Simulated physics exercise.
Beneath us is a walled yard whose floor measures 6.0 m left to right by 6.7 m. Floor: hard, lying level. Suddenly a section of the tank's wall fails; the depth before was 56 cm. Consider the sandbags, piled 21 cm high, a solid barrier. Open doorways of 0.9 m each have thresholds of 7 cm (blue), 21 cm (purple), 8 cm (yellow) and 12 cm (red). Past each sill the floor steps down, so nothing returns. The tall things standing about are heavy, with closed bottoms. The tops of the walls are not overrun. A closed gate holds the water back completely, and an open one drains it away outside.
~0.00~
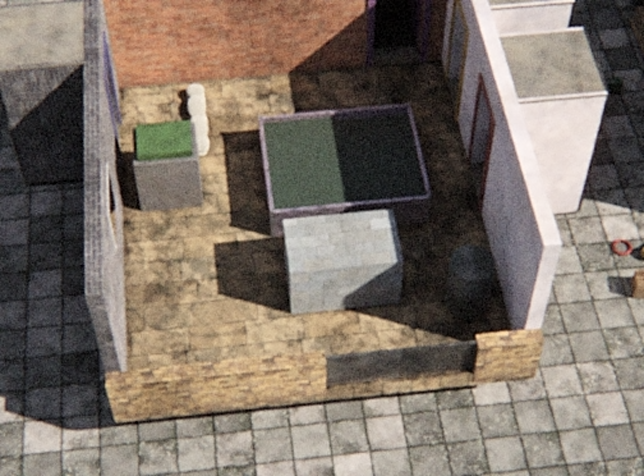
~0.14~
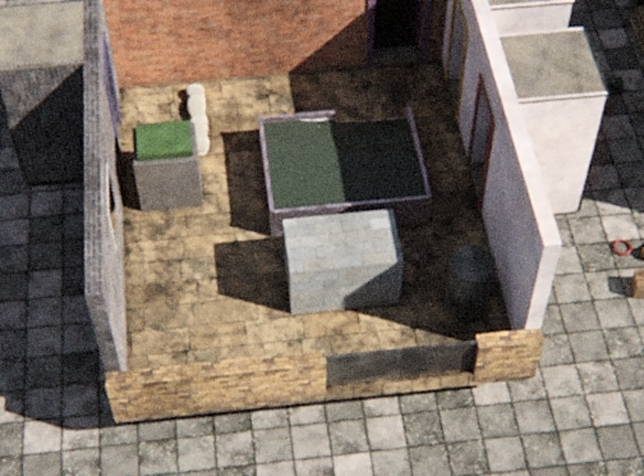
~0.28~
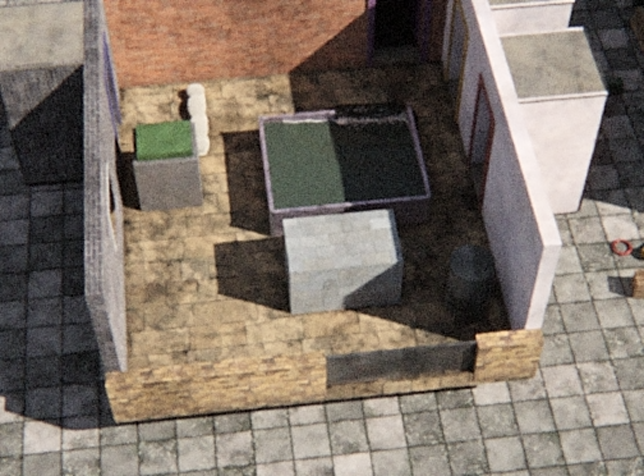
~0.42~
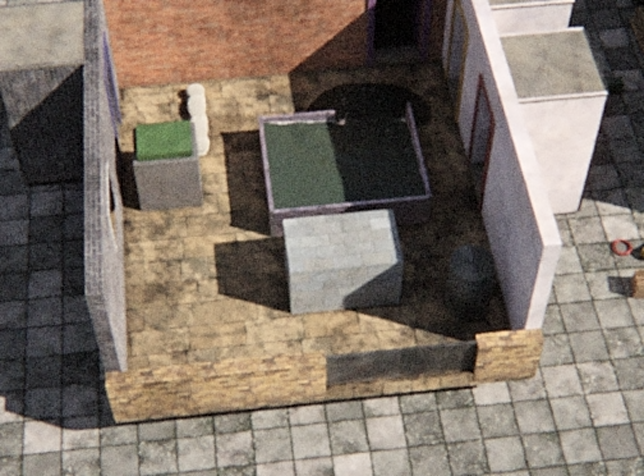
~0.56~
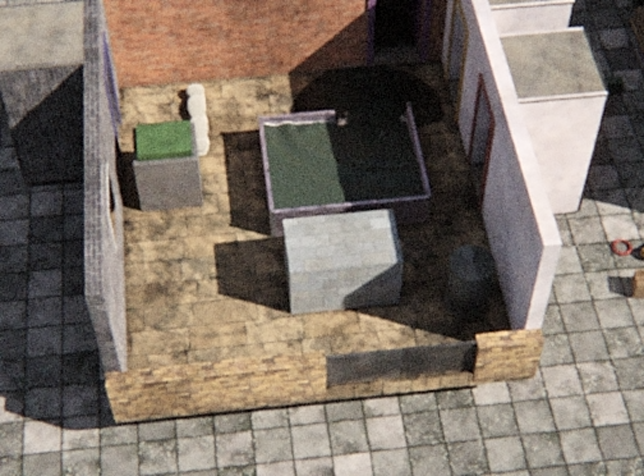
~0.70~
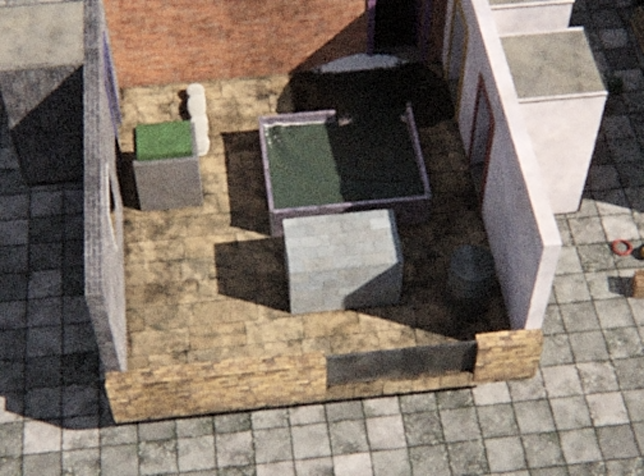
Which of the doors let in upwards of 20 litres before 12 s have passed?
At the blue door the amount will not overshoot the limit; at the purple door the amount will overshoot the limit; at the yellow door the amount will overshoot the limit; at the red door the amount will not overshoot the limit.
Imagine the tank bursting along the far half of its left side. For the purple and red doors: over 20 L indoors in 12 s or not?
Against that limit: Purple not over, red under.
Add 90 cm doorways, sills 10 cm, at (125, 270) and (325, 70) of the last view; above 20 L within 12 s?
Taking them in order, the first is fine and the second too much.
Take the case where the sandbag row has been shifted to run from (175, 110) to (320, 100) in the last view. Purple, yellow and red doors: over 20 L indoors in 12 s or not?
Note - purple: Limit exceeded; yellow: Limit exceeded; red: Limit held.
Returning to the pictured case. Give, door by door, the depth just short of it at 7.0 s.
You'd see blue at 5 cm, purple at 16 cm, yellow at 15 cm and red at 3 cm.
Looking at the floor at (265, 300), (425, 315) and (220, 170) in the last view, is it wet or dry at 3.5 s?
The first point is not yet hit, the second is not yet hit and the third is awash.
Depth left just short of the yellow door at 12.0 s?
About 9.0 cm deep.
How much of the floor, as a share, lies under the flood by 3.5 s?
Some 40 per cent of the floor is wet.
After 1.4 s water covers 15 % of the floor and is deepest (45 cm) near (438, 66); blue door not reached, purple door 33 cm at the sill, 14 L in, yellow door 8 cm at the sill, 0 L in, red door not reached.
After 2.2 s water covers 20 % of the floor and is deepest (40 cm) near (438, 66); blue door not reached, purple door 39 cm at the sill, 70 L in, yellow door 21 cm at the sill, 26 L in, red door not reached.
After 3.5 s water covers 40 % of the floor and is deepest (28 cm) near (372, 72); blue door 3 cm at the sill, 0 L in, purple door 27 cm at the sill, 141 L in, yellow door 21 cm at the sill, 111 L in, red door 3 cm at the sill, 0 L in.
After 7.0 s water covers 85 % of the floor and is deepest (16 cm) near (376, 92); blue door 5 cm at the sill, 0 L in, purple door 16 cm at the sill, 155 L in, yellow door 15 cm at the sill, 259 L in, red door 3 cm at the sill, 0 L in.
After 12.0 s water covers 95 % of the floor and is deepest (10 cm) near (129, 397); blue door 4 cm at the sill, 0 L in, purple door 10 cm at the sill, 155 L in, yellow door 9 cm at the sill, 302 L in, red door 3 cm at the sill, 0 L in.
